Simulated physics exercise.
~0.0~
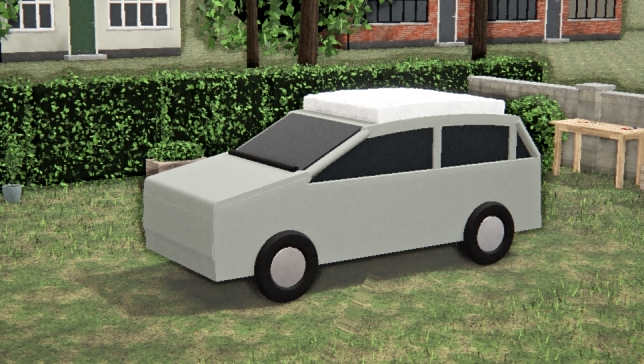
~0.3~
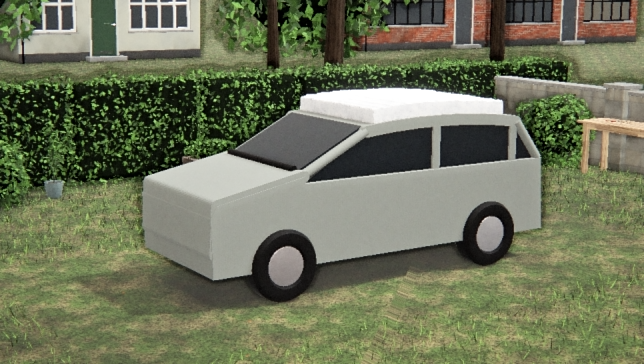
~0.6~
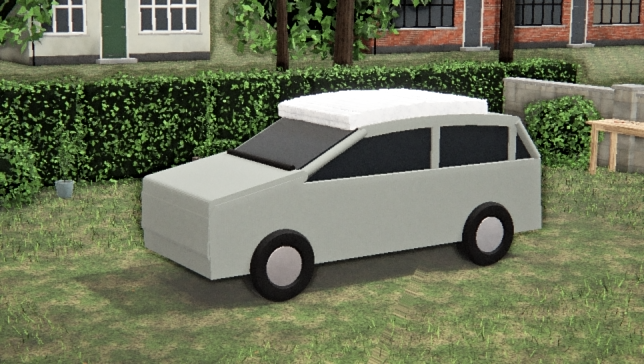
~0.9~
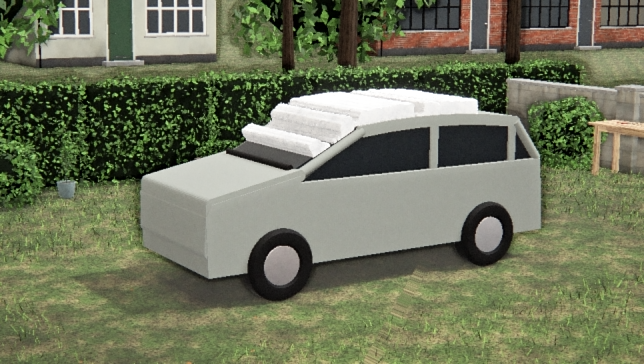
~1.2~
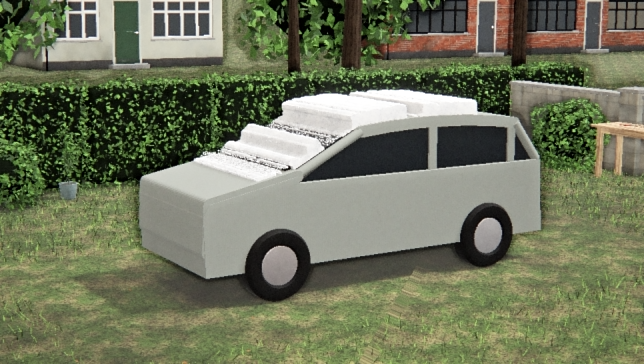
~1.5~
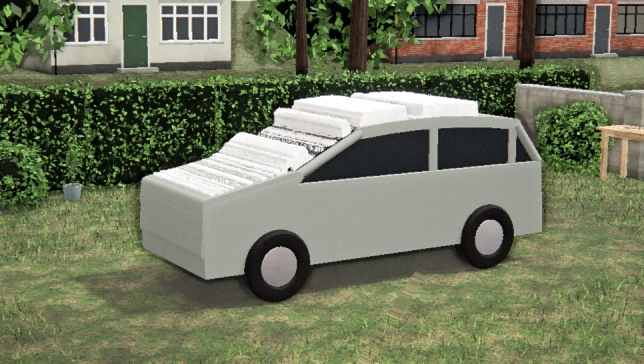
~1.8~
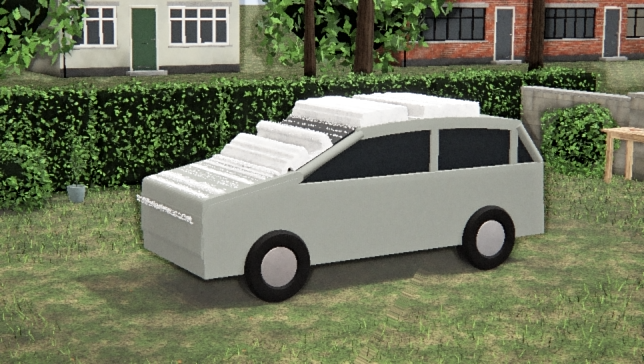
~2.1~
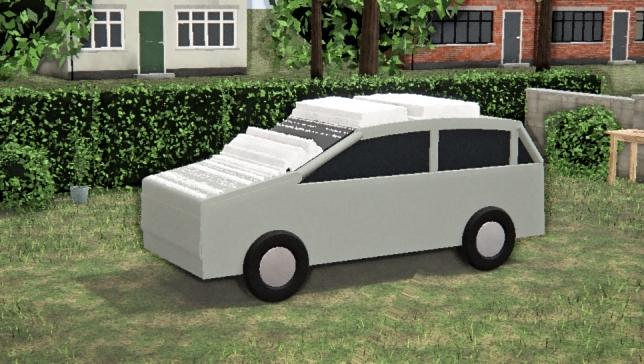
The clip shows a pale grey car with a slab of white snow on its roof, moving left past a hedge and brick houses. The slab cracks and slides forward over the windscreen onto the bonnet, ending in broken heaps, with most still on the roof.
